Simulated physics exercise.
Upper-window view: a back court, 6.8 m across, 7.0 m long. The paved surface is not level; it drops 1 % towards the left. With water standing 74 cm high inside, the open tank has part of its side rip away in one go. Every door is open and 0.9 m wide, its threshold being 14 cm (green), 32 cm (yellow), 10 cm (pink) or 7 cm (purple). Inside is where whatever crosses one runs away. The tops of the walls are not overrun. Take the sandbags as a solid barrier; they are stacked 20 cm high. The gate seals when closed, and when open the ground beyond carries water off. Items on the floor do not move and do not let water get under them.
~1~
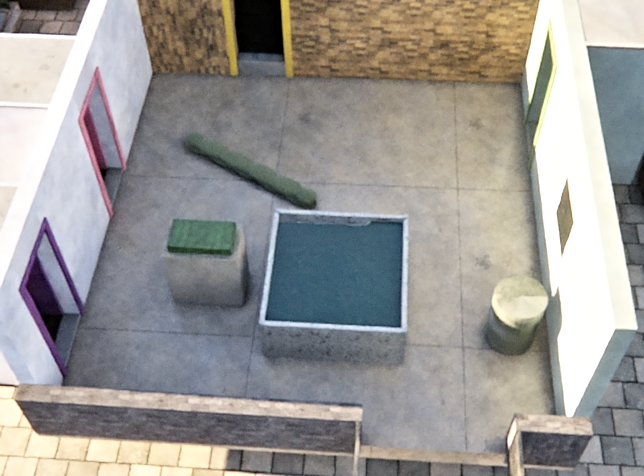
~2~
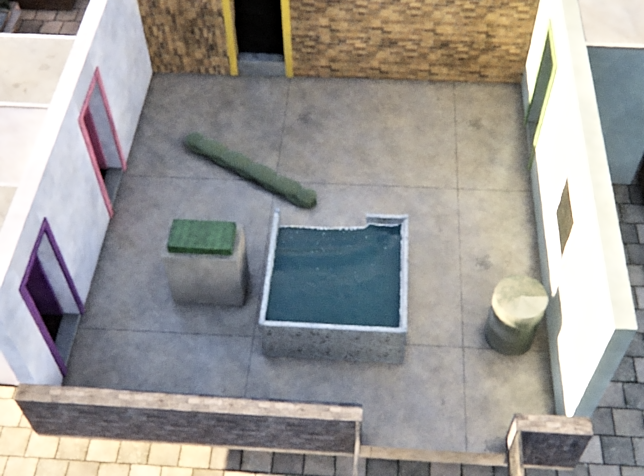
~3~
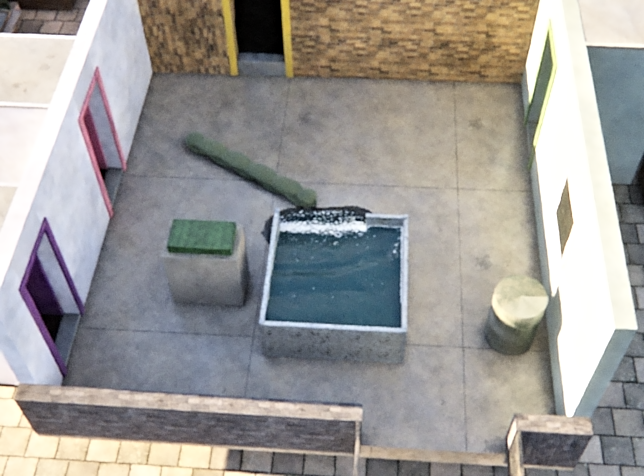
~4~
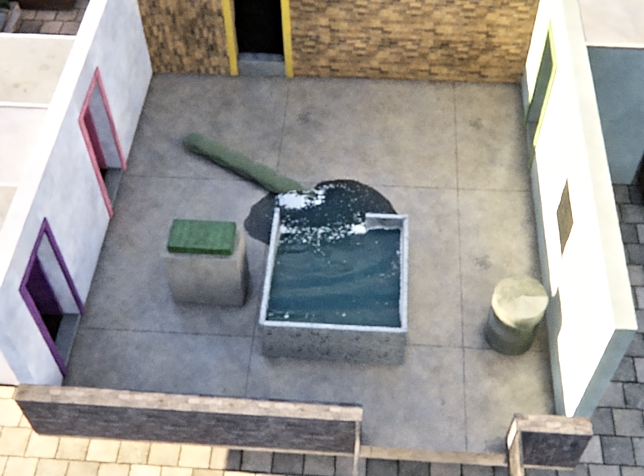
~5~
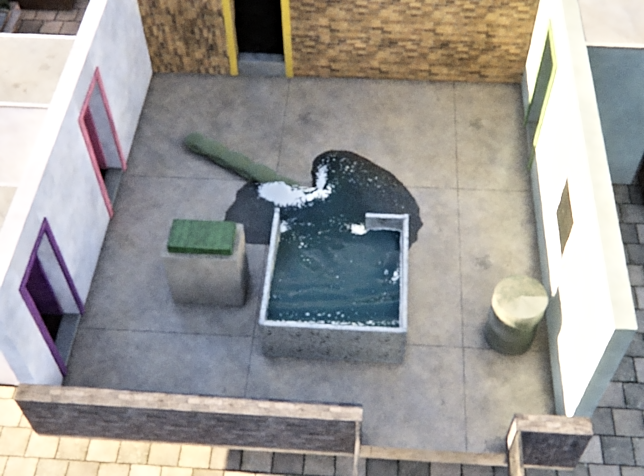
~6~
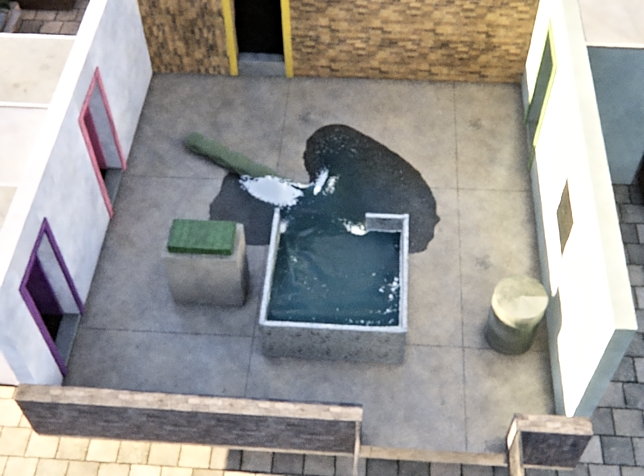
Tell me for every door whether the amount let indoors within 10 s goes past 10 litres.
In order: The green door lets in less than the limit; the yellow door lets in less than the limit; the pink door lets in more than the limit; the purple door lets in less than the limit.
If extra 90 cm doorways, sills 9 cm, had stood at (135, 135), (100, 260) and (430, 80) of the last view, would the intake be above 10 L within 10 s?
Well, the first is on the high side, the second is on the low side, and the third is on the high side.
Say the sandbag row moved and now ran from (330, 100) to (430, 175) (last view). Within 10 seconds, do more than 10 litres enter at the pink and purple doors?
Checking the limit, pink is fine, purple is too much.
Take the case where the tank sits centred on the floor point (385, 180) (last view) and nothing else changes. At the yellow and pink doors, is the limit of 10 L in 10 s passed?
For the yellow door, the amount is acceptable; for the pink door, the amount is acceptable.
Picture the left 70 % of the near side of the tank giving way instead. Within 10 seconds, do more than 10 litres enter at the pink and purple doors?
Lab note: Vs limit, pink door inside limit; purple door limit exceeded.
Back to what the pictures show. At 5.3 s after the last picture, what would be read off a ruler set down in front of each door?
Centimetres: Green 8 / yellow 9 / pink 14 / purple 3.
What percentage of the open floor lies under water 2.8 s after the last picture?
I'd say around 50 %.
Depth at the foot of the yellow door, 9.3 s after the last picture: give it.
The mean depth is around 7.0 cm.
Then, 0.7 s after the last picture water covers 30 % of the floor and is deepest (45 cm) near (313, 208); green door not reached, yellow door not reached, pink door not reached, purple door not reached.
Then, 1.5 s after the last picture water covers 45 % of the floor and is deepest (34 cm) near (313, 208); green door not reached, yellow door 16 cm at the sill, 0 L in, pink door 19 cm at the sill, 33 L in, purple door not reached.
Then, 2.8 s after the last picture water covers 50 % of the floor and is deepest (26 cm) near (152, 75); green door 10 cm at the sill, 0 L in, yellow door 10 cm at the sill, 0 L in, pink door 17 cm at the sill, 105 L in, purple door 1 cm at the sill, 0 L in.
Then, 5.3 s after the last picture water covers 75 % of the floor and is deepest (14 cm) near (123, 176); green door 8 cm at the sill, 0 L in, yellow door 9 cm at the sill, 0 L in, pink door 14 cm at the sill, 140 L in, purple door 3 cm at the sill, 0 L in.
Then, 9.3 s after the last picture water covers 95 % of the floor and is deepest (10 cm) near (141, 116); green door 7 cm at the sill, 0 L in, yellow door 7 cm at the sill, 0 L in, pink door 7 cm at the sill, 148 L in, purple door 7 cm at the sill, 1 L in.
